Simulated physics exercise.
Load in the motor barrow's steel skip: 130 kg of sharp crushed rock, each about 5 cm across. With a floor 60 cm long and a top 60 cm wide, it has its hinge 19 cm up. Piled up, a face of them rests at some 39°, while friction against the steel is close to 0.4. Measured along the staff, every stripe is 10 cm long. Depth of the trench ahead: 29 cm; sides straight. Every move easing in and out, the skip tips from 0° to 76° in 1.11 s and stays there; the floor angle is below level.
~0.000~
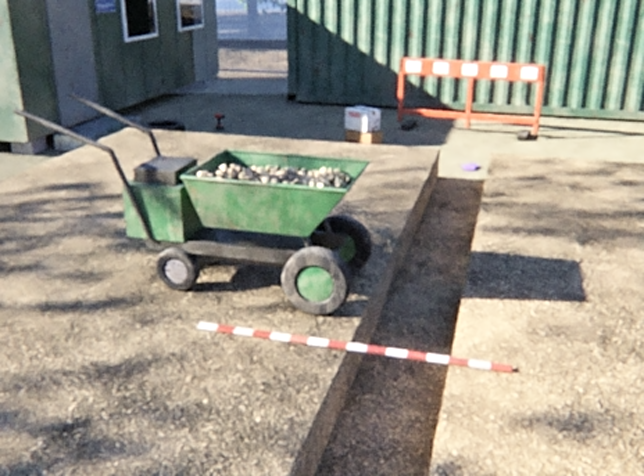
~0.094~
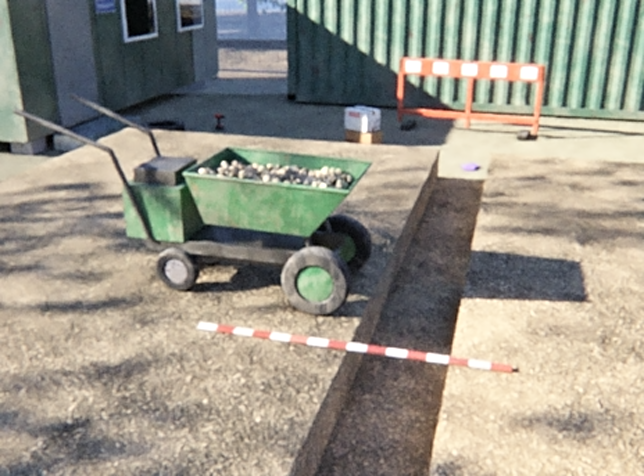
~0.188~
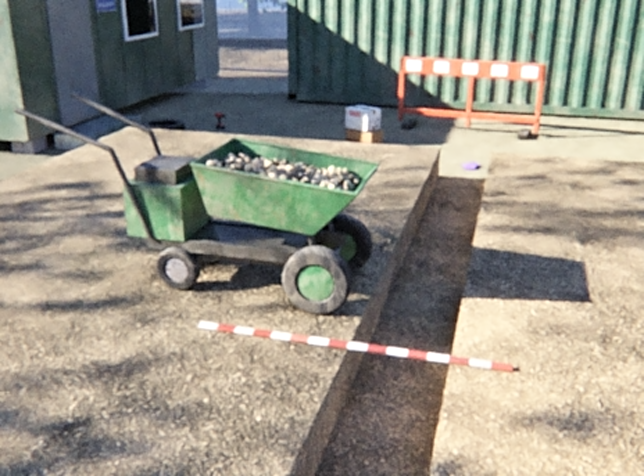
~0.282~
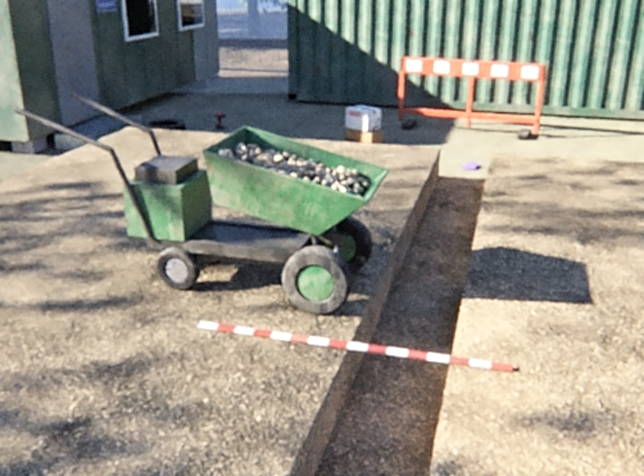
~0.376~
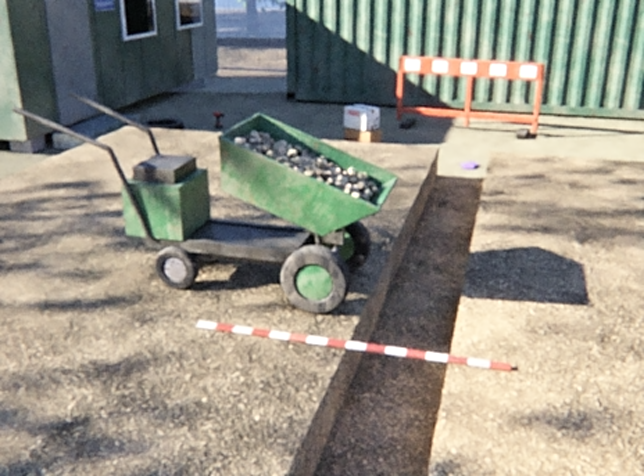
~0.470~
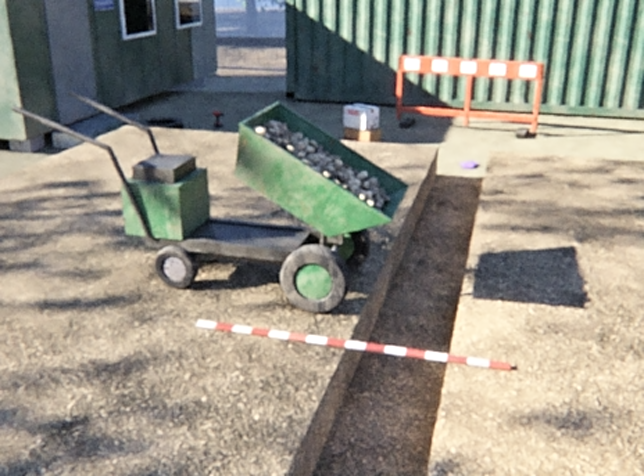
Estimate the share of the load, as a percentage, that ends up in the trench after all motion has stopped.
Roughly 68 per cent of the load ends up there.
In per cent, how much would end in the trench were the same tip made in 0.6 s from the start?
Then roughly 45 percent.
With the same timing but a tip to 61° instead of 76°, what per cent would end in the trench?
Share in trench: Approx. 30%.
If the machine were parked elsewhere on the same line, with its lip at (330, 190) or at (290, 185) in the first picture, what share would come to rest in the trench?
Roughly 85 percent for the first, and 100 percent for the second.
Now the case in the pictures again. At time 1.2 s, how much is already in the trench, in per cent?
Some 20 per cent.
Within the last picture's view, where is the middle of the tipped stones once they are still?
The tipped stones centre close to (445, 331).
After 0.8 s the floor is at 64°; 100 % in the skip; the foremost stones are at (422, 253).
After 1.2 s the floor is at 76°; 62 % in the skip, 22 % in the trench, 16 % past the trench; the foremost stones are at (506, 317).
After 1.6 s the floor is at 76°; 25 % in the skip, 42 % in the trench, 33 % past the trench; the foremost stones are at (604, 336).
After 3.5 s the floor is at 76°; 0 % in the skip, 68 % in the trench, 32 % past the trench; the foremost stones are at (643, 339).
